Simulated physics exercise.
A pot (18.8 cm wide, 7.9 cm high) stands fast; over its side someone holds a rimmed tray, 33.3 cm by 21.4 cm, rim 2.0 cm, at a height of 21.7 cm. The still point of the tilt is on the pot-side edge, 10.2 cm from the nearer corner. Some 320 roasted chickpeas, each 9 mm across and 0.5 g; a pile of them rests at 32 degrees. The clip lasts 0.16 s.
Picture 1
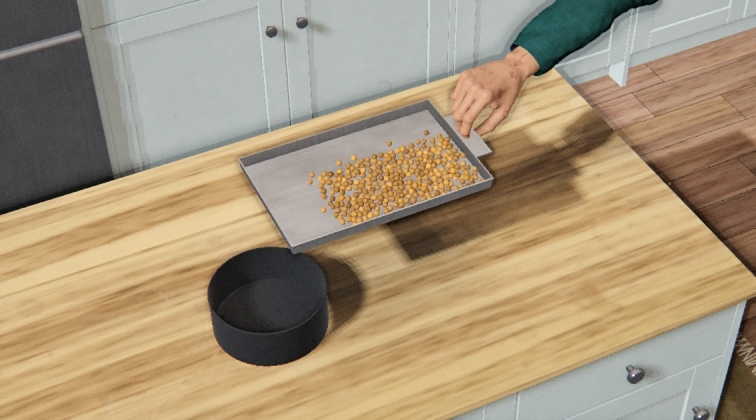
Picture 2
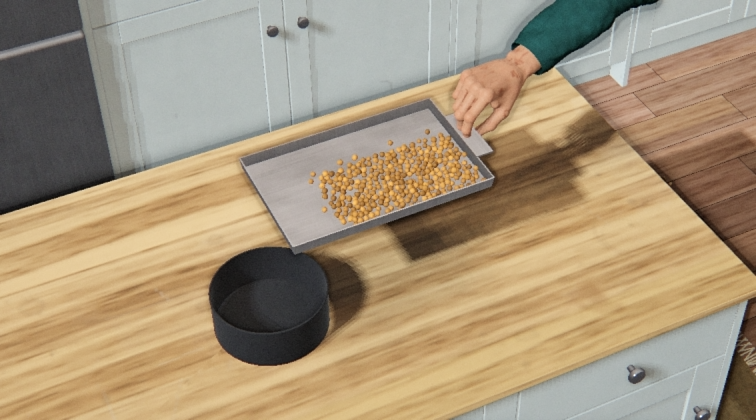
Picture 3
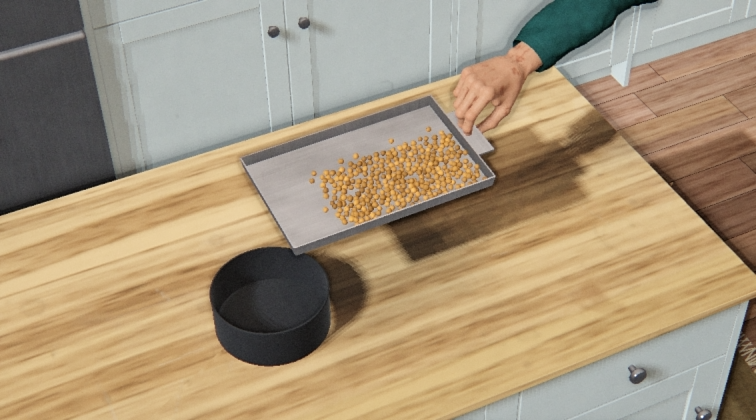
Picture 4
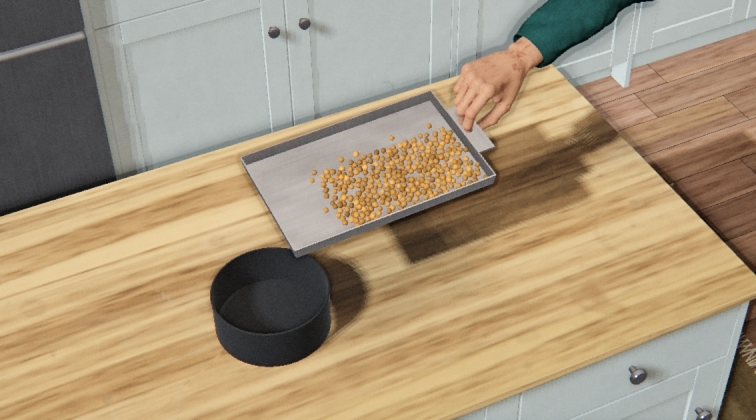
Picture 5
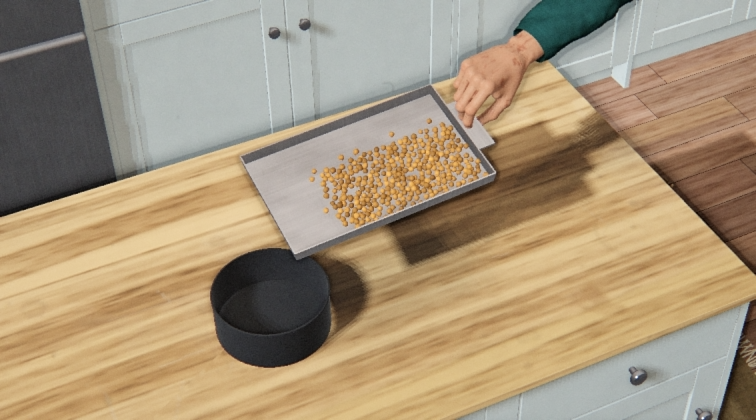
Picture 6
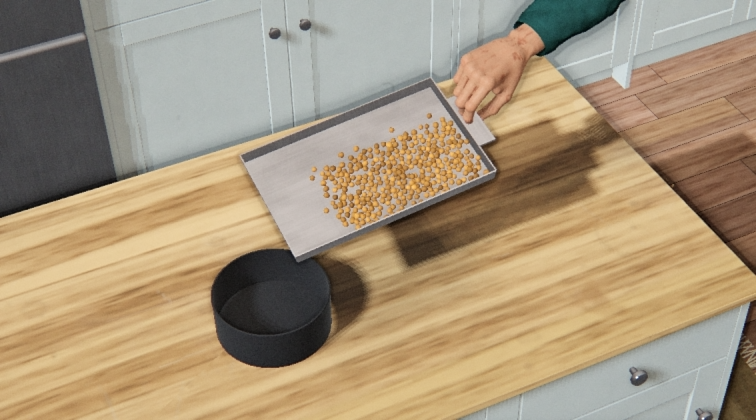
A hand in a green sleeve slowly tilting a metal tray of roasted chickpeas beside a dark pot on a wooden counter.
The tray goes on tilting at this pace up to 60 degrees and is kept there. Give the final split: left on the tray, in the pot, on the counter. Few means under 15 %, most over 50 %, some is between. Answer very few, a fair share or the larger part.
Tray: The larger part, pot: Very few, counter: Very few.
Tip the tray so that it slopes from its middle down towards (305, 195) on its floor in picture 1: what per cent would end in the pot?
Some 20 per cent.
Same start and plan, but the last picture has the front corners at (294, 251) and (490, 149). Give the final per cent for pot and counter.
Pot 30, counter 30.
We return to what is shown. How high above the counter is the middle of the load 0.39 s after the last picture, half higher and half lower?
About 28 cm.
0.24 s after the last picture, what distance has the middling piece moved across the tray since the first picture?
Roughly 2 cm.
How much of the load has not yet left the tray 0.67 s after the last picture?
About 95 per cent.
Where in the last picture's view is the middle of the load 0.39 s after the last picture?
At about (380, 188).
Then, 0.24 s after the last picture, tilt 36 degrees; the tray holds 100 %, the pot 0 %.
Then, 0.39 s after the last picture, tilt 52 degrees; the tray holds 100 %, the pot 0 %.
Then, 0.67 s after the last picture, tilt 60 degrees; the tray holds 95 %, the pot 0 %.
In the end, tray 90 %, pot 5 %, counter 5 %.
